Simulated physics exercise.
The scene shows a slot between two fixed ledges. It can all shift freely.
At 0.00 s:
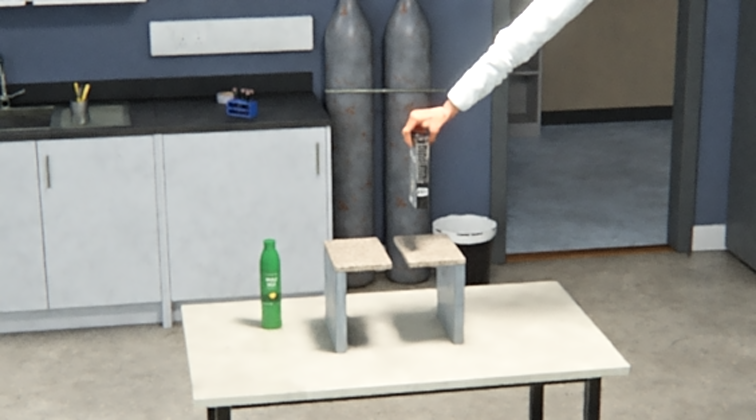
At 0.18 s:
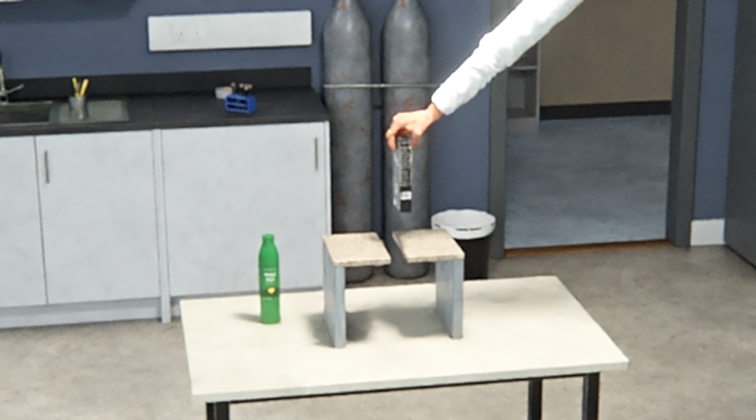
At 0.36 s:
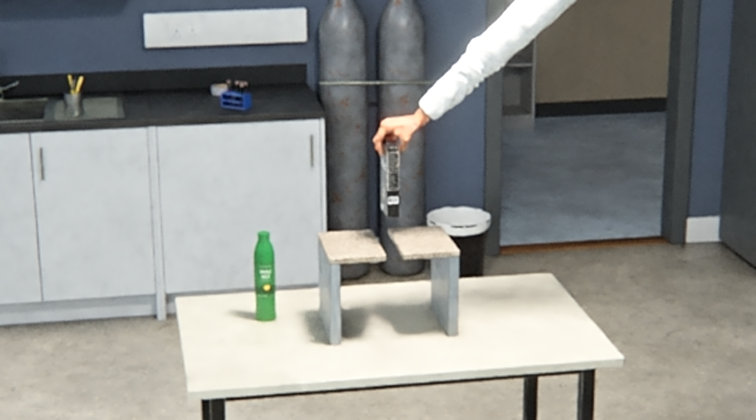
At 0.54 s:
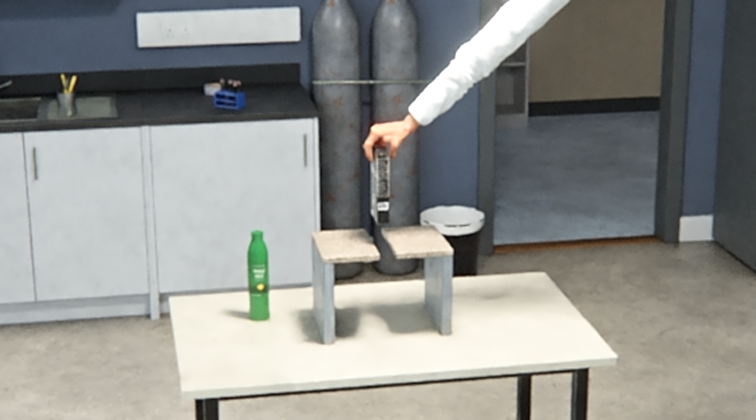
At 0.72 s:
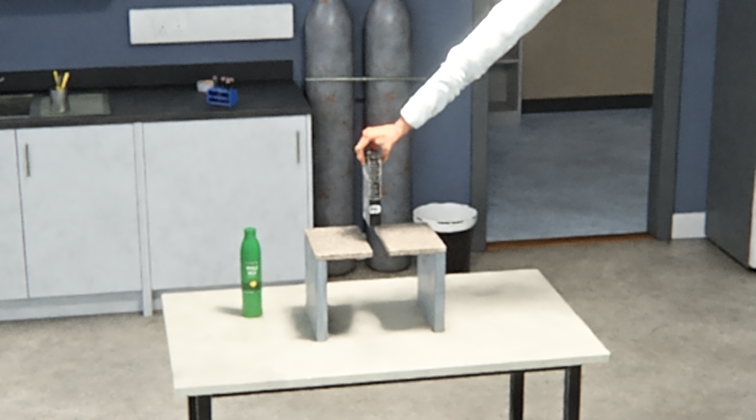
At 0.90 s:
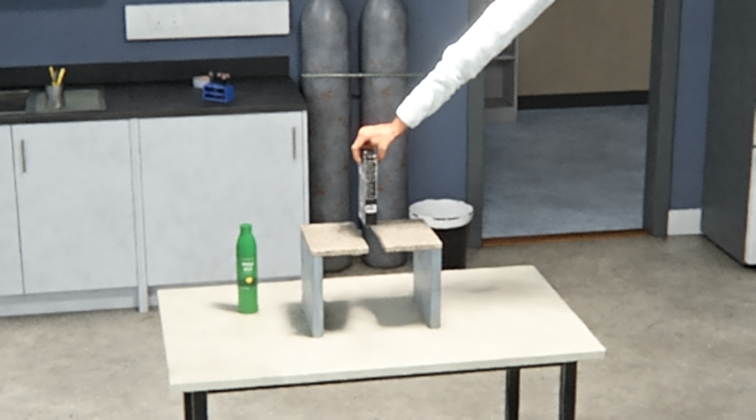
The clip shows a hand holding a black packet upright and moving it left and slightly down to the gap between two raised slabs on a table, then holding it still there, beside a green bottle.
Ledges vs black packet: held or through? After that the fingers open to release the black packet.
Guess what, it heads down to the table.
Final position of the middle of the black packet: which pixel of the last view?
At about (368, 285).
After 1.10 s, black packet slid a little near (368, 203).
After 1.20 s, black packet slid well along near (368, 252).
After 1.30 s, black packet slid well along near (368, 285).
At rest (1.9 s), moved from the start, black packet; green bottle in place. Seen from the same camera at the end, black packet near (368, 285). The packet reaches the table.
